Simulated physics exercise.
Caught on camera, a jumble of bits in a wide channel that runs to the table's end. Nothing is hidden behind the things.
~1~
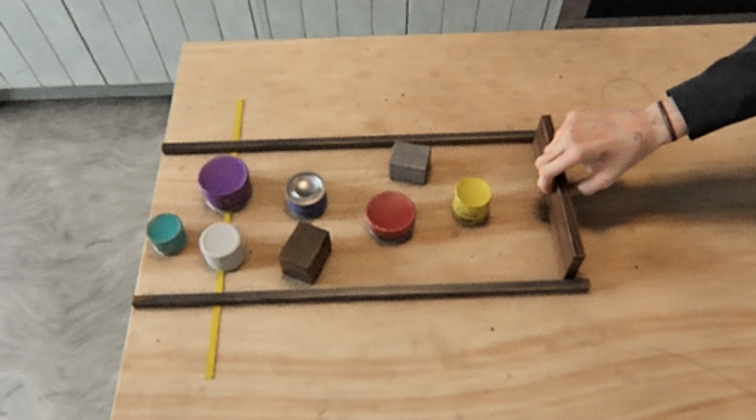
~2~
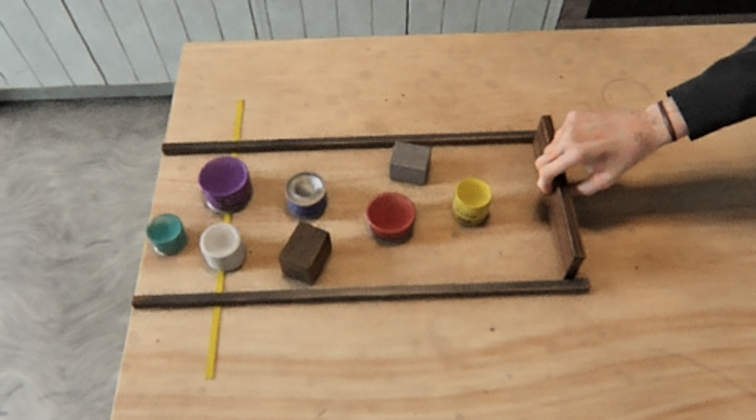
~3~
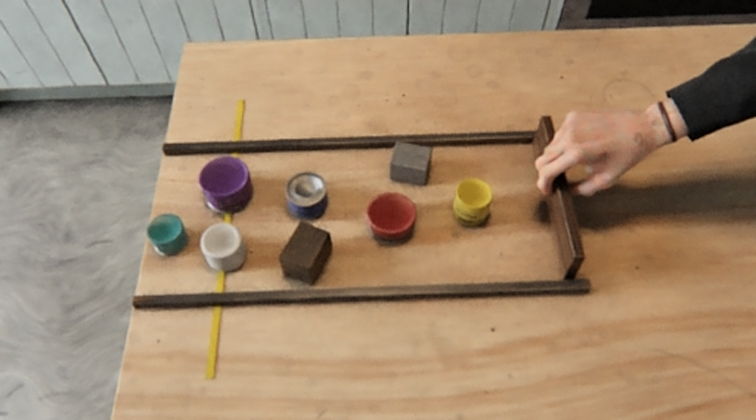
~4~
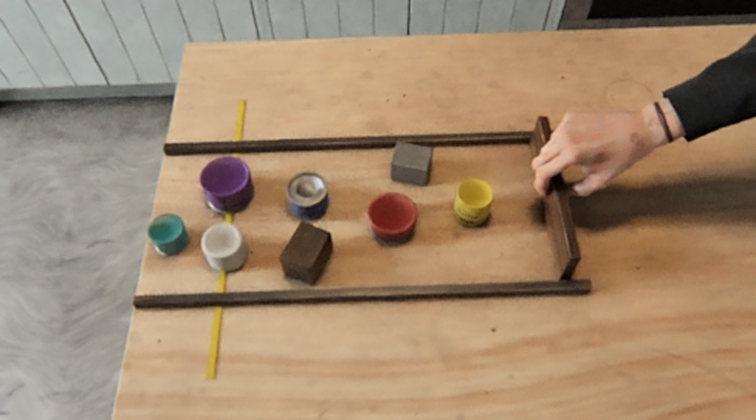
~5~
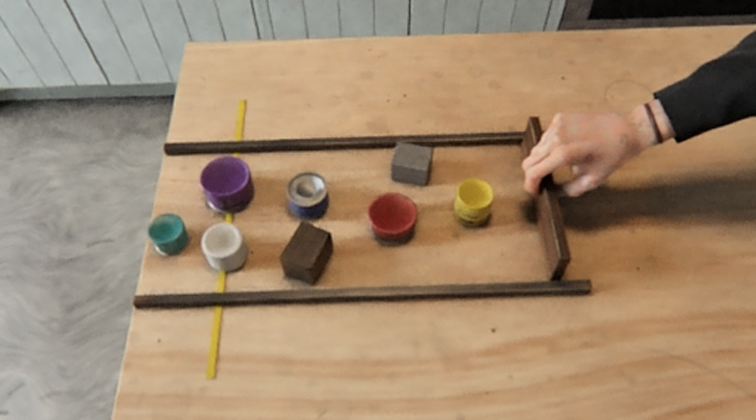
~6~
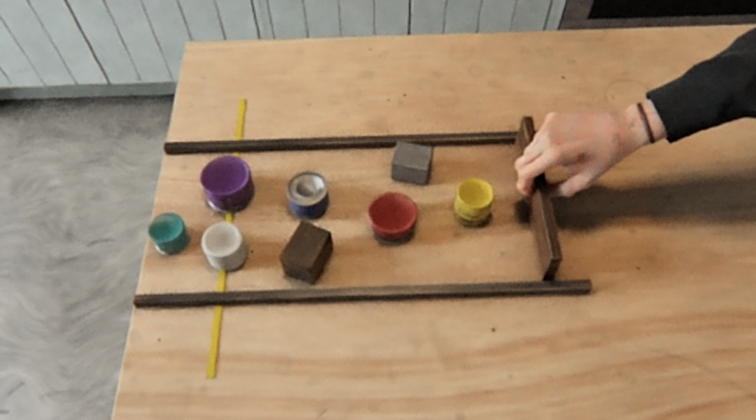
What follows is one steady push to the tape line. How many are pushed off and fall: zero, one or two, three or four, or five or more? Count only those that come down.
The number that fall off is one or two.
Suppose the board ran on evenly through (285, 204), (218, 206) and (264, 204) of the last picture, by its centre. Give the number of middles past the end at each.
It would be 0, 2 and 0.
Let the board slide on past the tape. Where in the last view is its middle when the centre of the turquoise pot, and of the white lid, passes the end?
For the turquoise pot at (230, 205), for the white lid at (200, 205).
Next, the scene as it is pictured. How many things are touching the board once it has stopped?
3 of them.
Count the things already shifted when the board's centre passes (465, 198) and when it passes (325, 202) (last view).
First 1, then 6.
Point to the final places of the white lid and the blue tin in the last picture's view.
About (165, 269), and the other about (173, 194).
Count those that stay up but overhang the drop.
That would be 0.
A little later, none off yet; turquoise pot at rest near (169, 234); purple tin at rest near (229, 184); white lid at rest near (225, 247).
Next, none off yet; turquoise pot at rest near (169, 234); purple tin moving near (223, 184); white lid at rest near (225, 247).
When it is over, the number that fall off is one or two; down, purple tin and turquoise pot.
